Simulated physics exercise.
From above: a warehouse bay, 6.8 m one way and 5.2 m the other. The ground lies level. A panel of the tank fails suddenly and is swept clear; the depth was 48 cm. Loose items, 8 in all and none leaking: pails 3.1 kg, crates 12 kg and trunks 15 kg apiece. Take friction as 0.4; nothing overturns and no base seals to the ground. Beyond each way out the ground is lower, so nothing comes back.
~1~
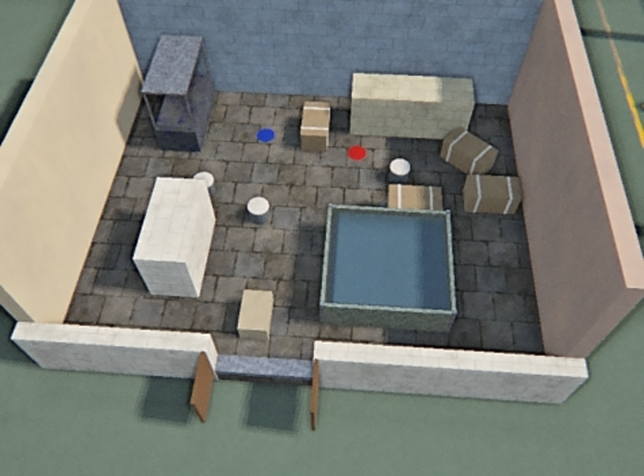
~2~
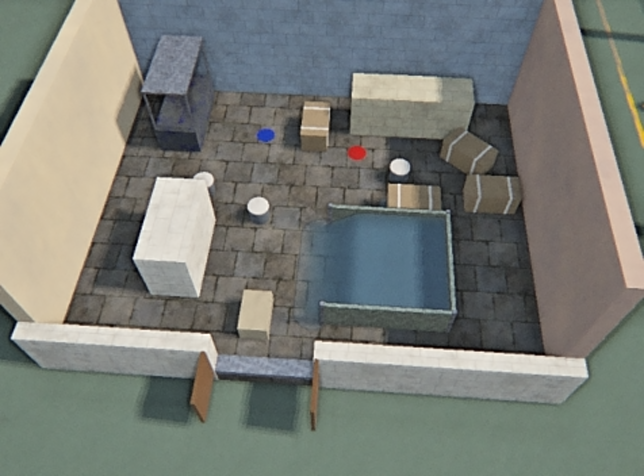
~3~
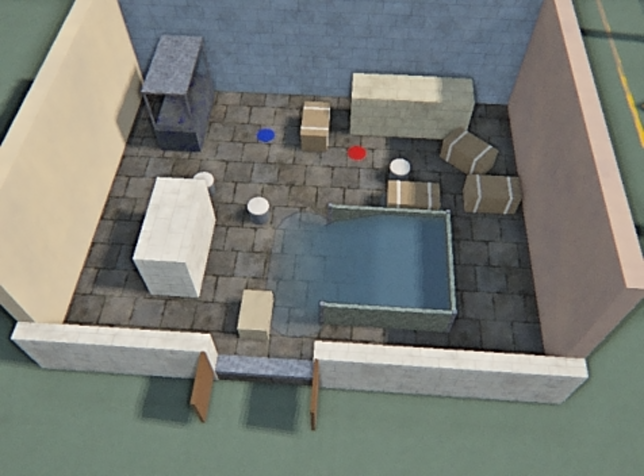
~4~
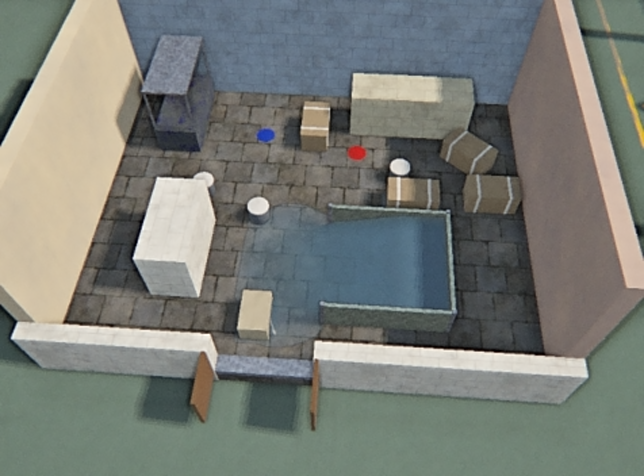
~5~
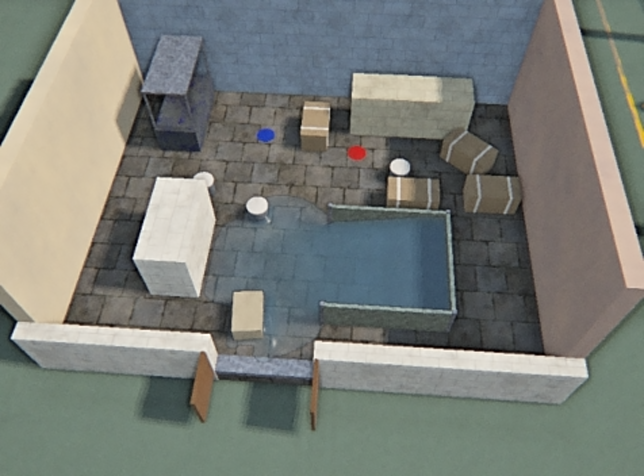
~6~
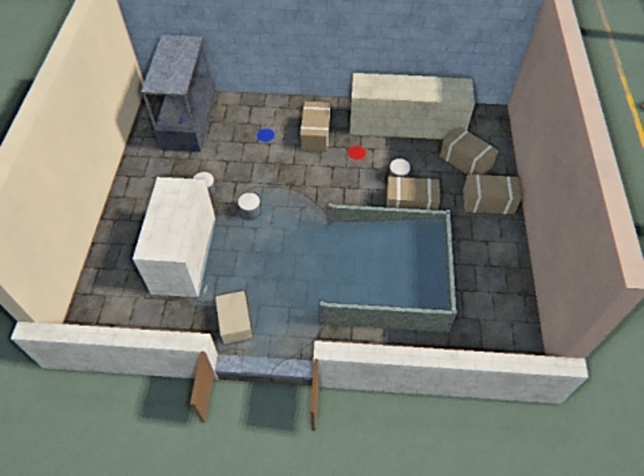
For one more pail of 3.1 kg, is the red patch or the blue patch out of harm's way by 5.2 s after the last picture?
On the red patch.
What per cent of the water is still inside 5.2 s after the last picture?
Some 86 per cent remains.
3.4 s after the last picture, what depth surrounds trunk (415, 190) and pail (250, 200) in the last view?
About 0 and 7 cm.
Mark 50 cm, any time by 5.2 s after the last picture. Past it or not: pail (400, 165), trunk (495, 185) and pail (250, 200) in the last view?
In that order: Under, short of it, past it.
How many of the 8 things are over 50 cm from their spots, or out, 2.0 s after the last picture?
By then 3.
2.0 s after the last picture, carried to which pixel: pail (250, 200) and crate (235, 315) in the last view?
Near (139, 153) and (85, 283).
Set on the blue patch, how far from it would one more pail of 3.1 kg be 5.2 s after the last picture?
Some 140 cm.
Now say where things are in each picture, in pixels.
A crate at (255, 310) rests on the ground; a trunk at (415, 197) rests on the ground; the red patch at (357, 153); the blue patch at (266, 135); water covers 2.7 m2; 0 of 8 have shifted, in the first picture.
A crate at (255, 310), on the bottom; a trunk at (415, 196), on the bottom, 8 cm from its start; the red patch at (357, 153); the blue patch at (266, 135); water covers 3.5 m2; 1 of 8 have shifted, in the second picture.
A crate at (255, 310), on the bottom; a trunk at (414, 193) rests on the ground, 19 cm from its start; the red patch at (357, 153); the blue patch at (266, 135); 4.4 m2 under water; 1 of 8 have shifted, in the third picture.
A crate at (255, 310) rests on the ground; a trunk at (414, 190) rests on the ground, 25 cm from its start; the red patch at (357, 153); the blue patch at (266, 135); 5.4 m2 under water; 1 of 8 have shifted, in the fourth picture.
A crate at (247, 311) rests on the ground, 11 cm from its start; a trunk at (414, 189) rests on the ground, 26 cm from its start; the red patch at (357, 153); the blue patch at (266, 135); water covers 6.5 m2; 2 of 8 have shifted, in the fifth picture.
A crate at (233, 313), on the bottom, 31 cm from its start; a trunk at (414, 189), on the bottom, 26 cm from its start; the red patch at (357, 153); the blue patch at (266, 135); 7.3 m2 under water; 3 of 8 have shifted, in the sixth picture.
Then, 0.5 s after the last picture on red it would be 0 cm off in 0 cm of water; on blue it would be 0 cm off in 0 cm of water.
Then, 2.0 s after the last picture on red it would be 0 cm off in 0 cm of water; on blue it would be 5 cm off in 3 cm of water.
Then, 3.4 s after the last picture on red it would be 0 cm off in 0 cm of water; on blue it would be 92 cm off in 7 cm of water.
Then, 5.2 s after the last picture on red it would be 0 cm off in 2 cm of water; on blue it would be 143 cm off in 4 cm of water.
